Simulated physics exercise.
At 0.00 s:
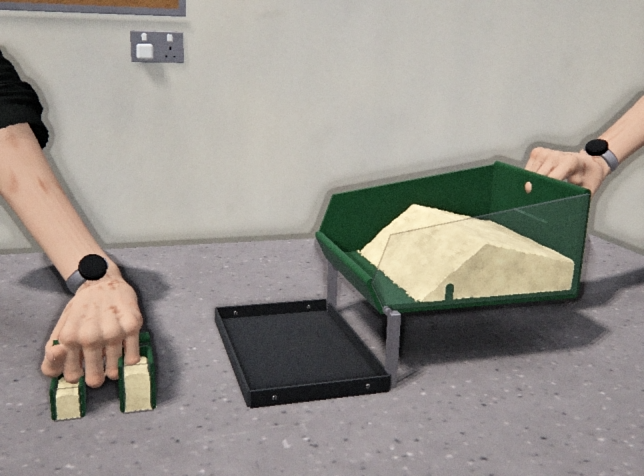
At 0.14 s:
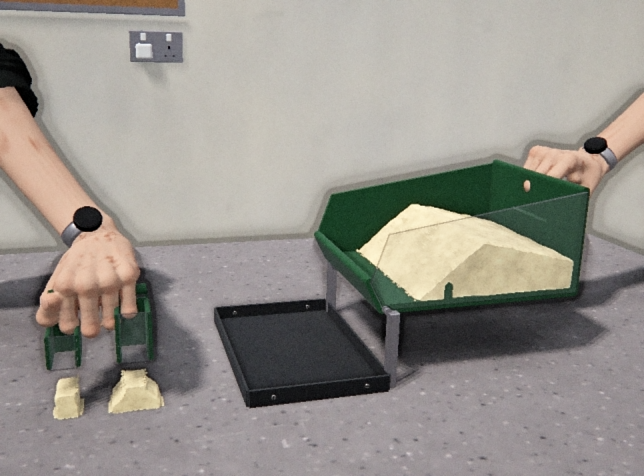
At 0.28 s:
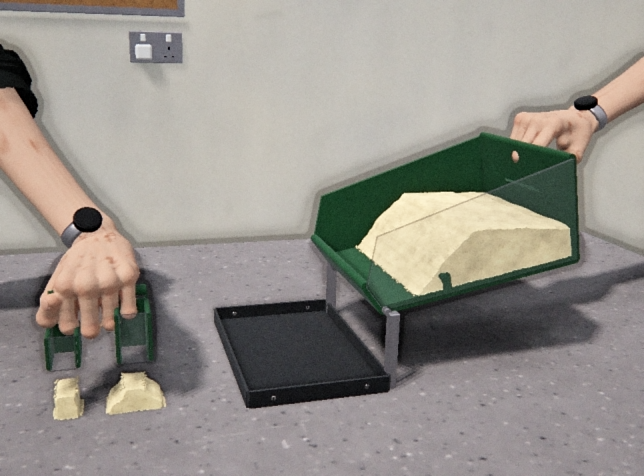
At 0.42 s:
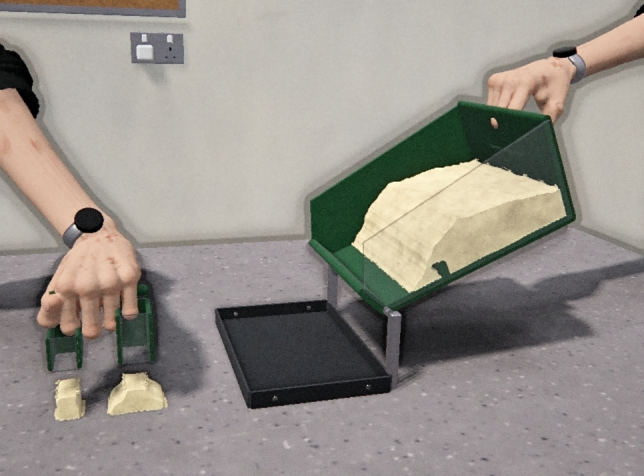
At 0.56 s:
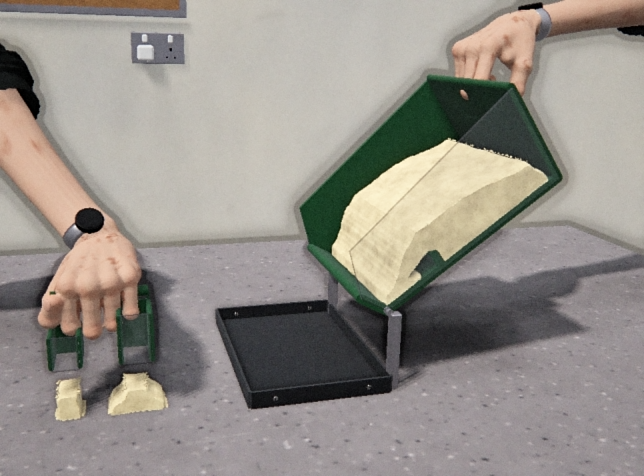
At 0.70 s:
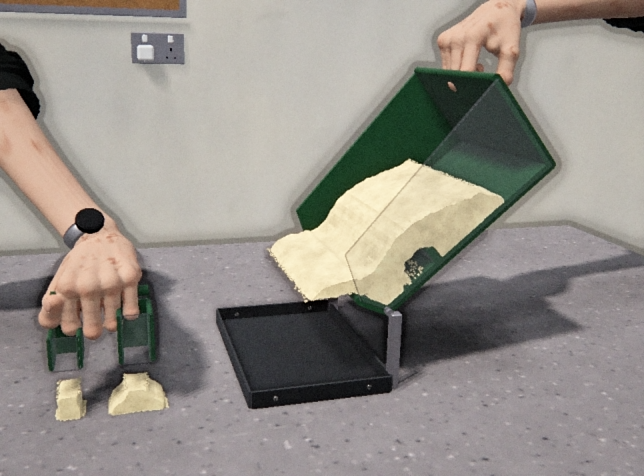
A hand tilts a green tray steeply, and the pale buttercream slides forward past its lower edge.
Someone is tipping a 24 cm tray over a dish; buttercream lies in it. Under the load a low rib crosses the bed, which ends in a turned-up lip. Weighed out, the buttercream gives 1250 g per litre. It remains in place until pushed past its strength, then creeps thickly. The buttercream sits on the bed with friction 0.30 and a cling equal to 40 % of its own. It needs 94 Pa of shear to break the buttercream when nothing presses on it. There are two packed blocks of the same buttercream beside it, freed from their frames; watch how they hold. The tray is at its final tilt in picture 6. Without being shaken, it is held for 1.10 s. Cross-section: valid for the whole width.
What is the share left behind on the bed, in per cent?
About 33 %.
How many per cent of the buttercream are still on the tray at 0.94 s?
Near 45 %.
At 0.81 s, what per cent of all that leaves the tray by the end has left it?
About 50 %.
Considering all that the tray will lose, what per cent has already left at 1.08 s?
The share is about 100 %.
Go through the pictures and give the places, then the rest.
The first picture shows top of the high end at (584, 193), tilt 0 degrees; front end of the buttercream at (421, 301); test blocks 2.9 cm, 4.5 cm high (left to right).
The second picture shows top of the high end at (582, 192), tilt 0 degrees; front end of the buttercream at (420, 301); test blocks 2.8 cm, 3.0 cm high (left to right).
The third picture shows top of the high end at (568, 159), tilt 10 degrees; front end of the buttercream at (419, 296); test blocks 2.8 cm, 2.8 cm high (left to right).
The fourth picture shows top of the high end at (543, 121), tilt 23 degrees; front end of the buttercream at (414, 291); test blocks 2.8 cm, 2.8 cm high (left to right).
The fifth picture shows top of the high end at (508, 90), tilt 36 degrees; front end of the buttercream at (386, 295); test blocks 2.8 cm, 2.8 cm high (left to right).
The sixth picture shows top of the high end at (493, 81), tilt 40 degrees; front end of the buttercream at (311, 300); test blocks 2.8 cm, 2.8 cm high (left to right).
By 0.81 s, the tilt is 40 degrees and 69 % is on the bed.
By 0.94 s, the tilt is 40 degrees and 43 % is on the bed.
By 1.08 s, the tilt is 40 degrees and 33 % is on the bed.
By 1.21 s, the tilt is 40 degrees and 33 % is on the bed.
By 1.76 s, at the end, the tilt is 40 degrees and 33 % is on the bed.
